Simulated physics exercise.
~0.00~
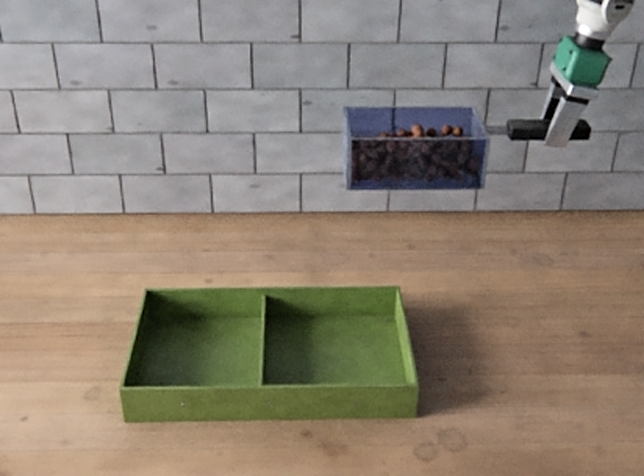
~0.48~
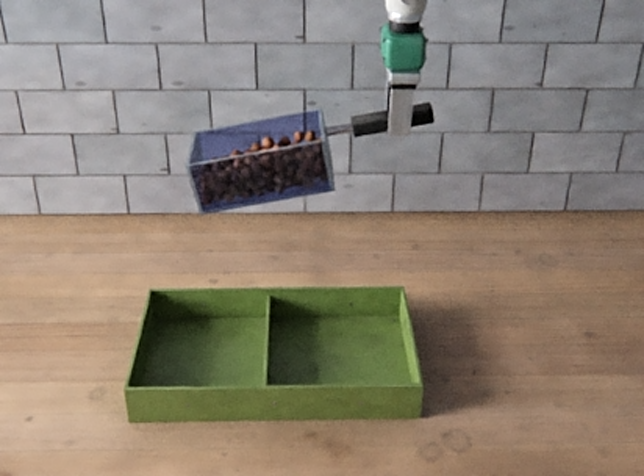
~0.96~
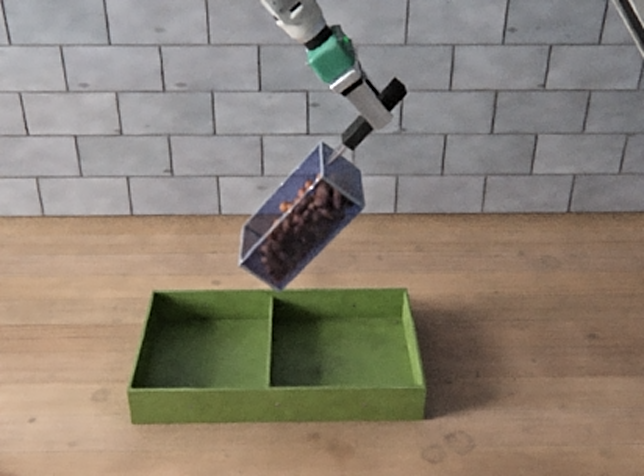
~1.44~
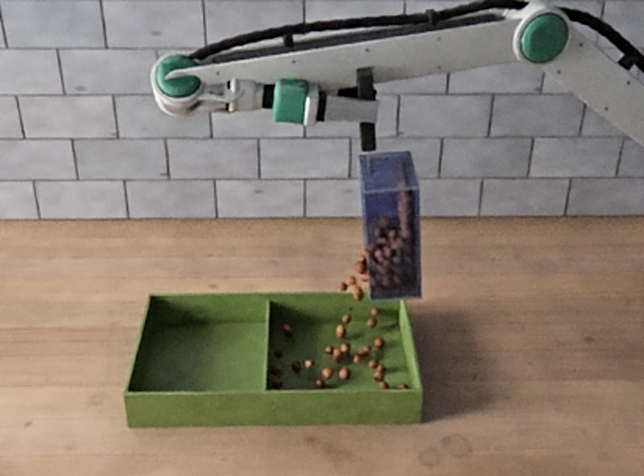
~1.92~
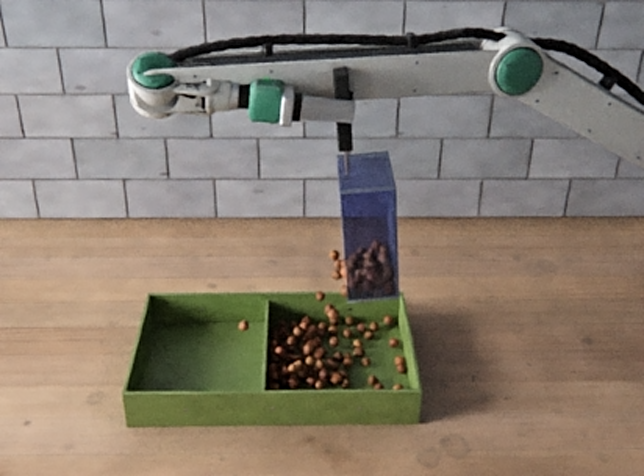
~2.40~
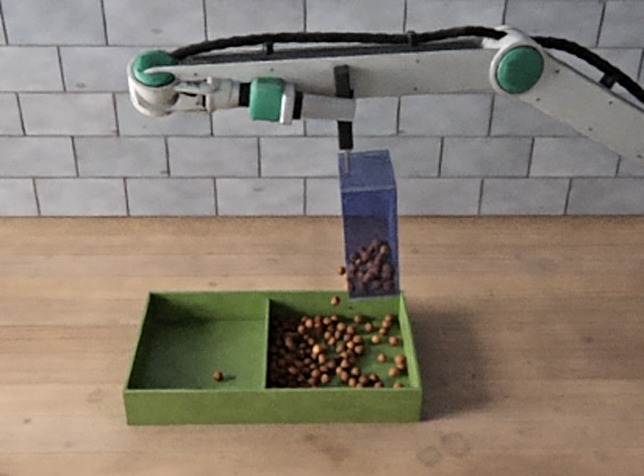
In the video, a robot arm moves a clear blue box of hazelnuts leftward above a divided green tray, tilts it steeply, and pours nuts mostly into the right compartment; one lands in the left, and some remain in the upended box.
